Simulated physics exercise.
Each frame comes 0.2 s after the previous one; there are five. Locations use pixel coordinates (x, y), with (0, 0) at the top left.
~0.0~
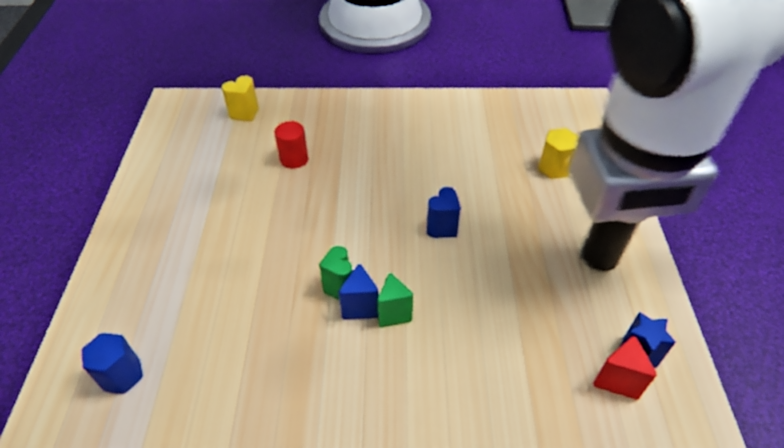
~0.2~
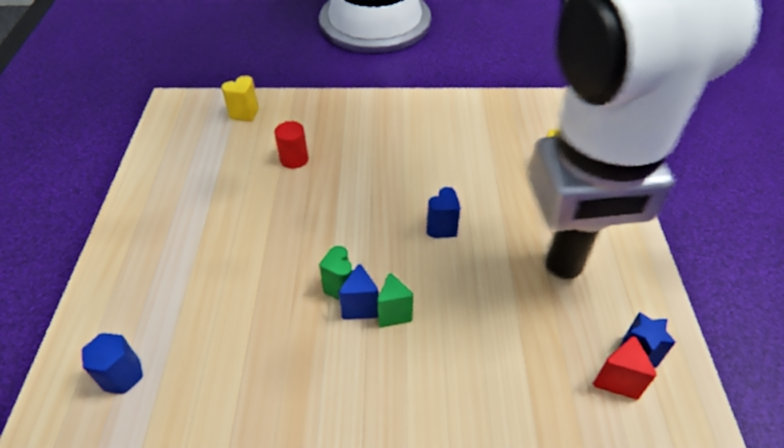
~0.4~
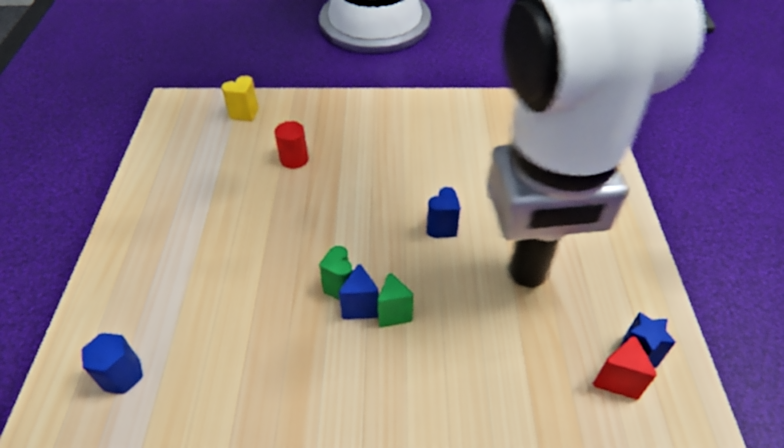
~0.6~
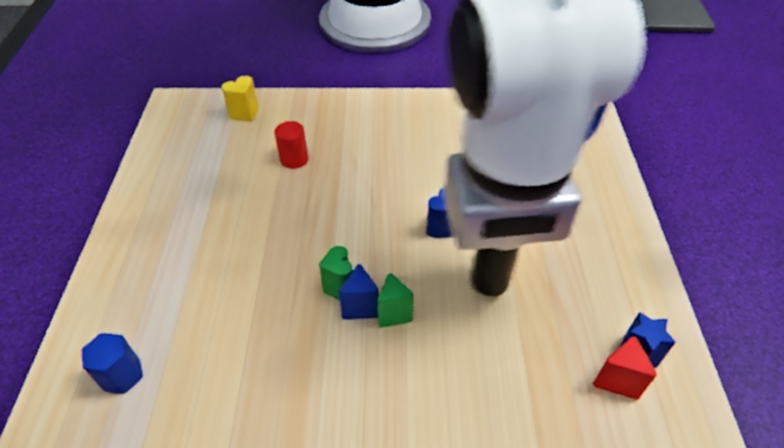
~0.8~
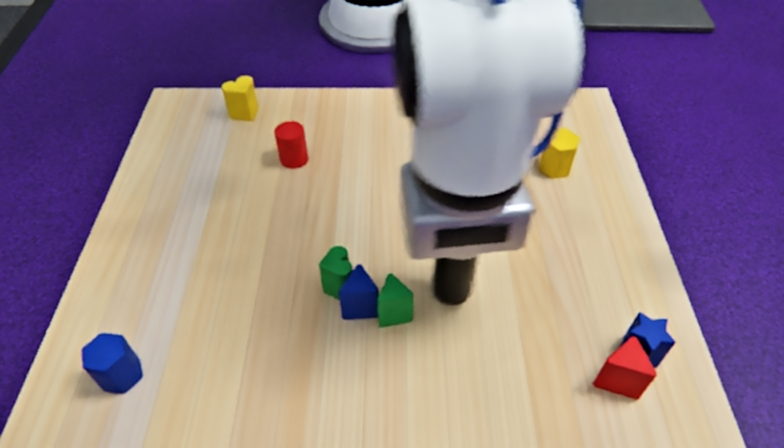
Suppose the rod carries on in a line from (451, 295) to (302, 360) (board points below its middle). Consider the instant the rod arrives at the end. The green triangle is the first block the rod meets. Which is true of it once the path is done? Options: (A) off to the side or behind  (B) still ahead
Correct choice: B.
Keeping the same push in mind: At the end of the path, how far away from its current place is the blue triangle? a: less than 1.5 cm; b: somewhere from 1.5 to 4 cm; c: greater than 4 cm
My pick is b.
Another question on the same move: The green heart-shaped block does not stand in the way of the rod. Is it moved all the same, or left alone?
Same place.
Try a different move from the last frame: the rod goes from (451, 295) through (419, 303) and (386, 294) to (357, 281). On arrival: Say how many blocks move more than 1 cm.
Total: Three-plus.
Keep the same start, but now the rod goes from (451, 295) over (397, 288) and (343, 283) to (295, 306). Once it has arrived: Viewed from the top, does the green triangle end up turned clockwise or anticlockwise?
Anticlockwise, looking down.
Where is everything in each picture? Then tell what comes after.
In the first picture, tip of the rod (600, 256), middles of tops, green heart-shaped block (337, 260), blue triangle (359, 282), green triangle (394, 289).
In the second picture, rod (564, 264), nothing pushed.
In the third picture, rod (528, 272), nothing pushed.
In the fourth picture, rod (490, 280), nothing pushed.
In the fifth picture, rod (452, 289), green heart-shaped block (337, 260), blue triangle (359, 282), green triangle (394, 289).
What follows on the original path. One third of the way, rod (404, 309); blue triangle (349, 283), turned 40° clockwise; green triangle (371, 300).
Two thirds of the way, rod (352, 332); blue triangle (335, 285), turned 90° clockwise; green triangle (314, 320), turned 40° clockwise.
At the end, rod (301, 354); green heart-shaped block unmoved; blue triangle (335, 285), turned 95° clockwise; green triangle (260, 335), turned 45° clockwise.
